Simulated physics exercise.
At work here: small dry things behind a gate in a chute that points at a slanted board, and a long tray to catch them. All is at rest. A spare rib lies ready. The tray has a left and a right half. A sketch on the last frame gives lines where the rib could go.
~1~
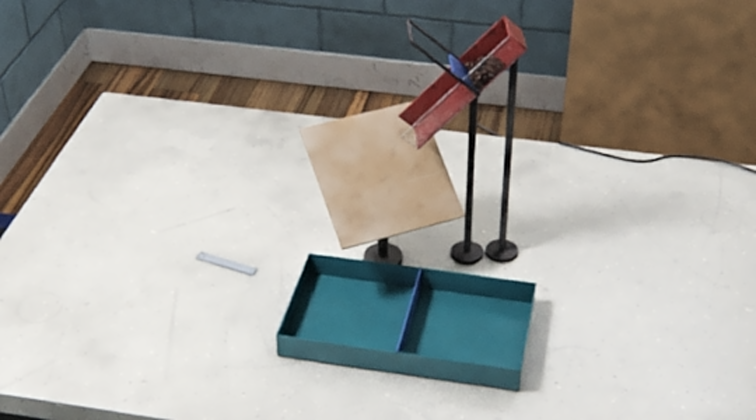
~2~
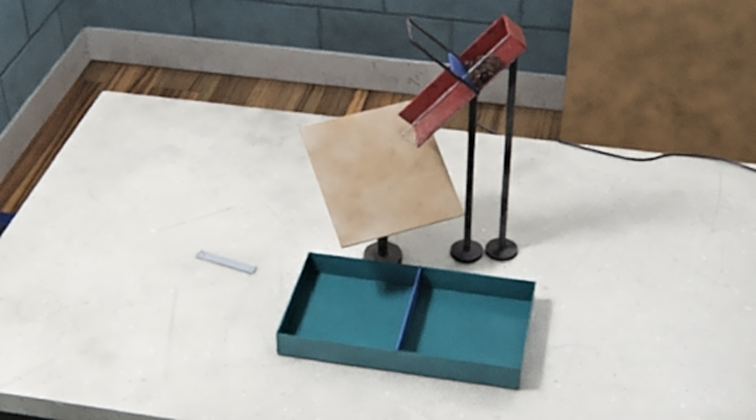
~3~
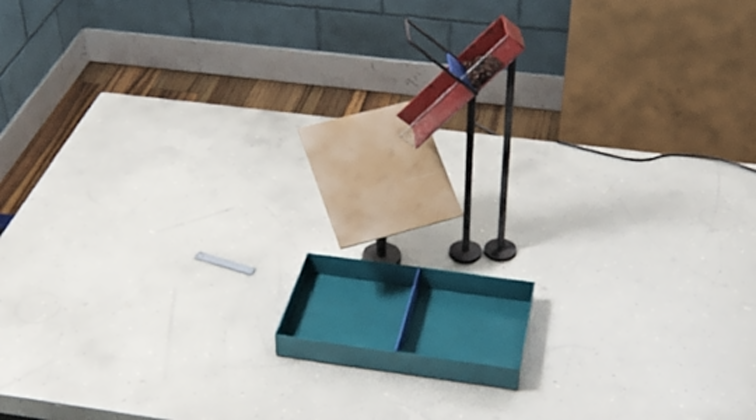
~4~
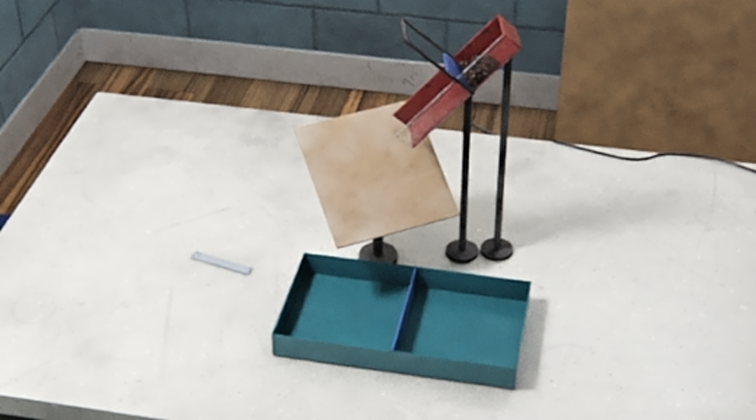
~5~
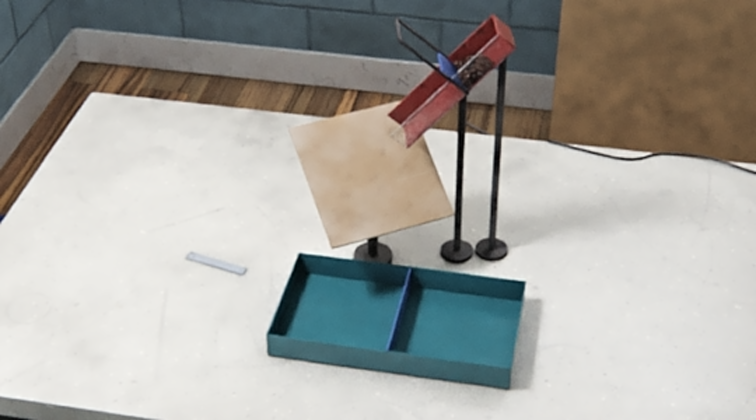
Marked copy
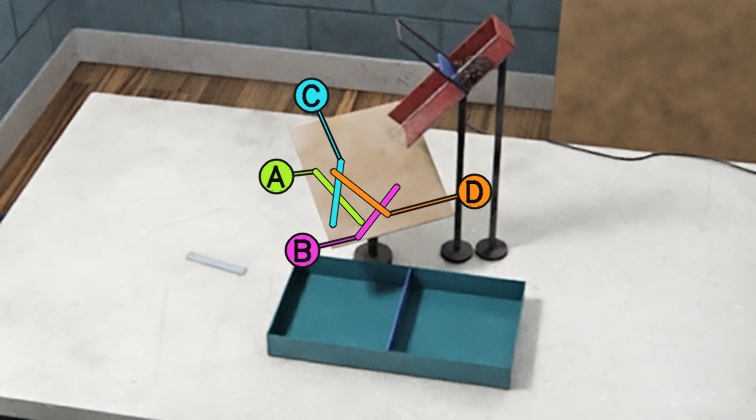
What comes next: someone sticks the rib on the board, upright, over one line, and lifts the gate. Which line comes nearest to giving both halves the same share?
Line A.
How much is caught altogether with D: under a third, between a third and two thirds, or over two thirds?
Line D gives over two thirds.
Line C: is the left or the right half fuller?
Left.
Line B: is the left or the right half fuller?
Left.
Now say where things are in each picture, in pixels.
Load behind the gate (484, 72), allspice berries; lip of the chute (416, 139), sloping fairly steeply, in the first picture.
Middle of the board (382, 171), tilted fairly steeply; middle of its low edge (404, 231); of its high edge (360, 112), in the second picture.
Front corners of the tray (275, 335) and (519, 369); front end of its middle wall (395, 351); gate still shut (453, 65), in the third picture.
Middle of the load (478, 71); lip (411, 138), in the fourth picture.
Middle of the load (473, 71); lip (406, 138), in the fifth picture.
On the marked copy, line A from (315, 171) to (361, 222); line B from (396, 187) to (358, 236); line C from (341, 161) to (332, 224); line D from (333, 171) to (387, 214).
Choosing A, of what is caught, roughly half in the left half, roughly half in the right.
Choosing B, of what is caught, almost all in the left half, just a few in the right.
Choosing C, of what is caught, the larger part in the left half, about a tenth in the right.
Choosing D, of what is caught, about a tenth in the left half, almost all in the right.
